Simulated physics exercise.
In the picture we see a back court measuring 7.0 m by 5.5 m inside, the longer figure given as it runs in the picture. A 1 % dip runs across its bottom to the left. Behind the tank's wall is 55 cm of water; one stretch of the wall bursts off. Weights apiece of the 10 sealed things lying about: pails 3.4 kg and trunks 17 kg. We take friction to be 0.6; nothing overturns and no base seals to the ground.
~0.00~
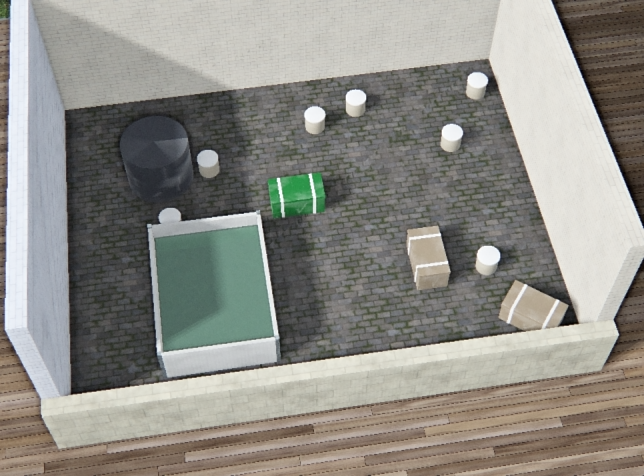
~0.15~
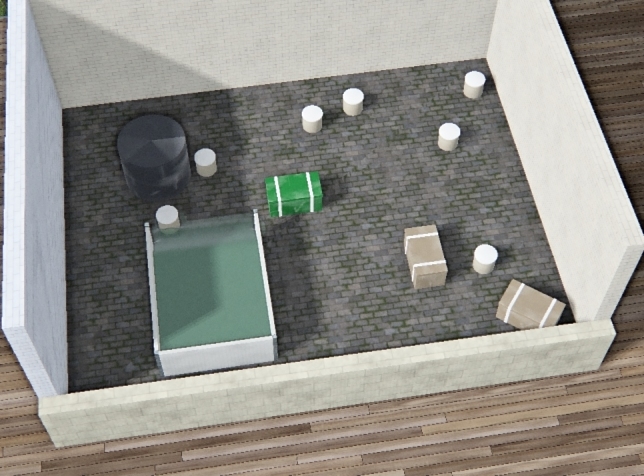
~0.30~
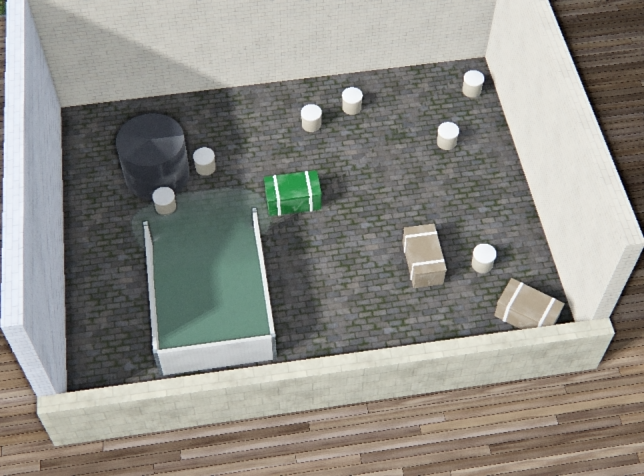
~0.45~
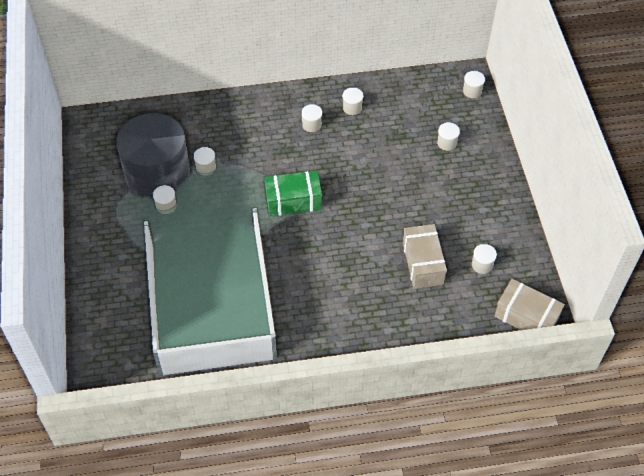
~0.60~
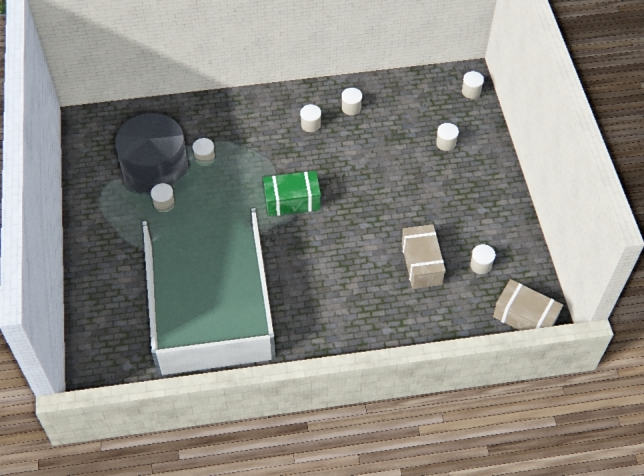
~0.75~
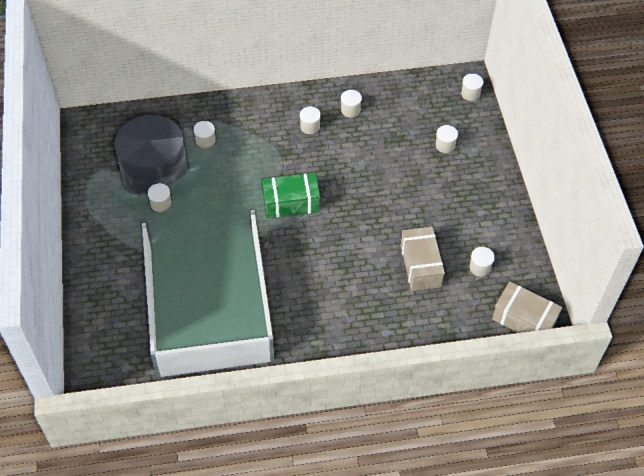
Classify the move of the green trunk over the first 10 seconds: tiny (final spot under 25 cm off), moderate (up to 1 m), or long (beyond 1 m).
Tiny.
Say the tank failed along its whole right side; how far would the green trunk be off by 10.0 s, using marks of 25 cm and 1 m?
The answer: The green trunk is taken far off.
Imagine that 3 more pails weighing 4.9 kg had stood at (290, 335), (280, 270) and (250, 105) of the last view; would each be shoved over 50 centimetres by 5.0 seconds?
The first one ends up inside that, the second inside that, the third beyond that.
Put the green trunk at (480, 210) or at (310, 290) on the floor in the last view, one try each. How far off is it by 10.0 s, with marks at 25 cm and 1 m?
Try one, it covers a moderate distance; try two, it keeps its spot.
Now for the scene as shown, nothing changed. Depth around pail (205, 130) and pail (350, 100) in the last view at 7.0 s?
Depth approx. 6 cm / 5 cm.
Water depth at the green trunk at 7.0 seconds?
1 cm, roughly.
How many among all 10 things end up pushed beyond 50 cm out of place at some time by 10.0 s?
The number is 8.
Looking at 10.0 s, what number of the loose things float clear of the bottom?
By my count, 7.
After 2.0 s the green trunk is near (300, 186), 0.1 m from its start, aground; 1 afloat.
After 4.5 s the green trunk is near (300, 186), 0.1 m from its start, aground; 4 afloat.
After 7.0 s the green trunk is near (300, 186), 0.1 m from its start, aground; 5 afloat.
After 10.0 s the green trunk is near (300, 186), 0.1 m from its start, aground; 7 afloat.
